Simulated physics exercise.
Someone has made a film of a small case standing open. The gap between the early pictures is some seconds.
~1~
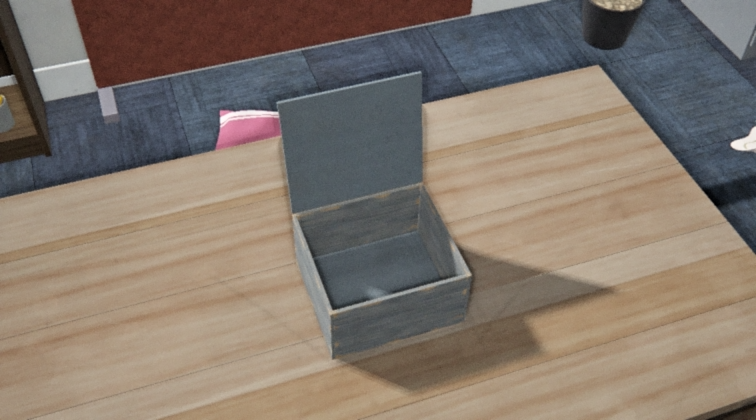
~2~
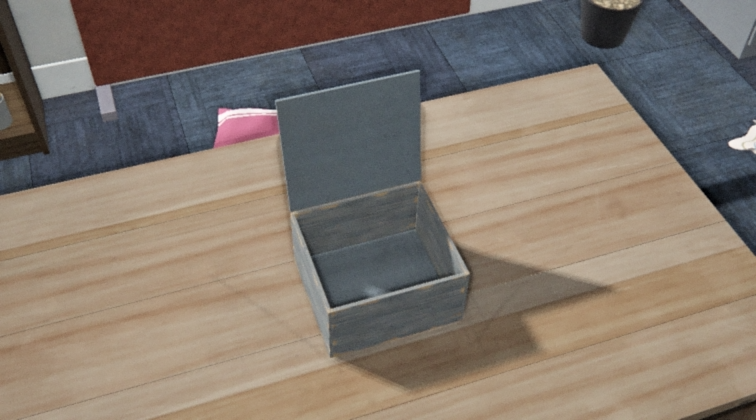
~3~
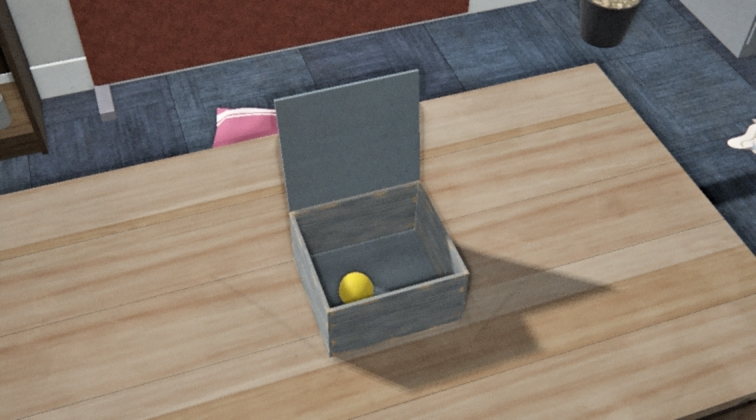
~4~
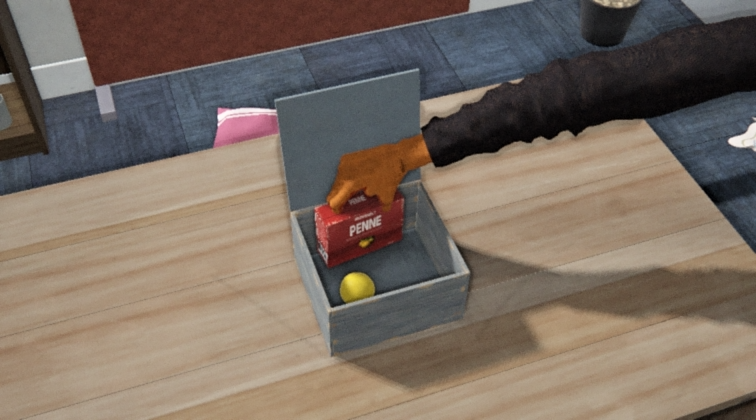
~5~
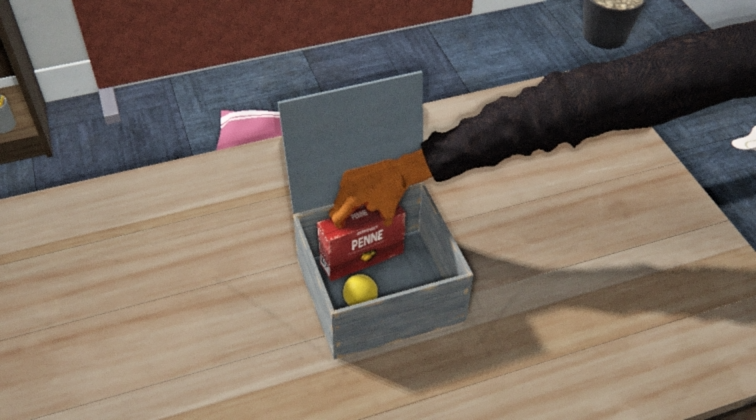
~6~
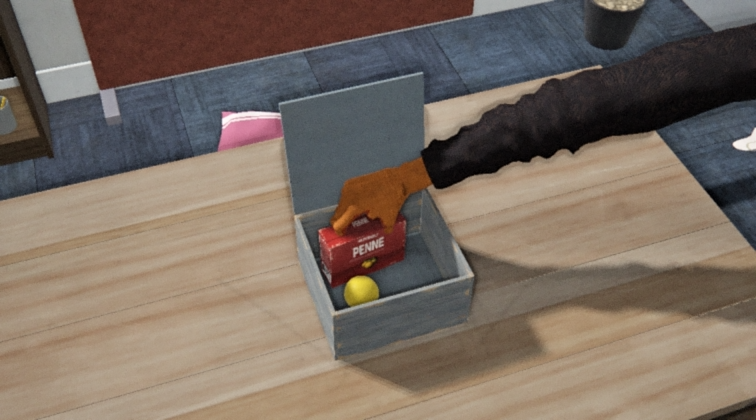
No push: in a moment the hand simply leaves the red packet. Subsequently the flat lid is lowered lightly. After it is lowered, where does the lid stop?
It stops flat on the box.
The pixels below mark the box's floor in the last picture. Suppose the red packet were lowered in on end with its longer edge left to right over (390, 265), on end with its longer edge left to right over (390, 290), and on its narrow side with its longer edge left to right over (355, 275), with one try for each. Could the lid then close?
Try 1: Lid not shut; try 2: Lid shut; try 3: Lid shut.
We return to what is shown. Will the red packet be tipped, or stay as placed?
Observation: The red packet keeps the set orientation.
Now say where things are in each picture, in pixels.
The last thing is not in view yet, in the first frame.
The last thing is not in view yet, in the second frame.
The last thing is not in view yet; yellow lemon (356, 290), in the third frame.
On its way; red packet (360, 225); yellow lemon (357, 290), in the fourth frame.
On its way; red packet (362, 239); yellow lemon (360, 292), in the fifth frame.
Put in, still held; red packet (363, 246); yellow lemon (361, 293), in the sixth frame.
Then, 1.30 s after the last picture, lid 80° above the rim.
Then, 1.70 s after the last picture, lid 47° above the rim.
Then, 2.00 s after the last picture, lid 10° above the rim.
At rest, lid shut; both in place. Seen from the same camera at the end, red packet near (363, 246).
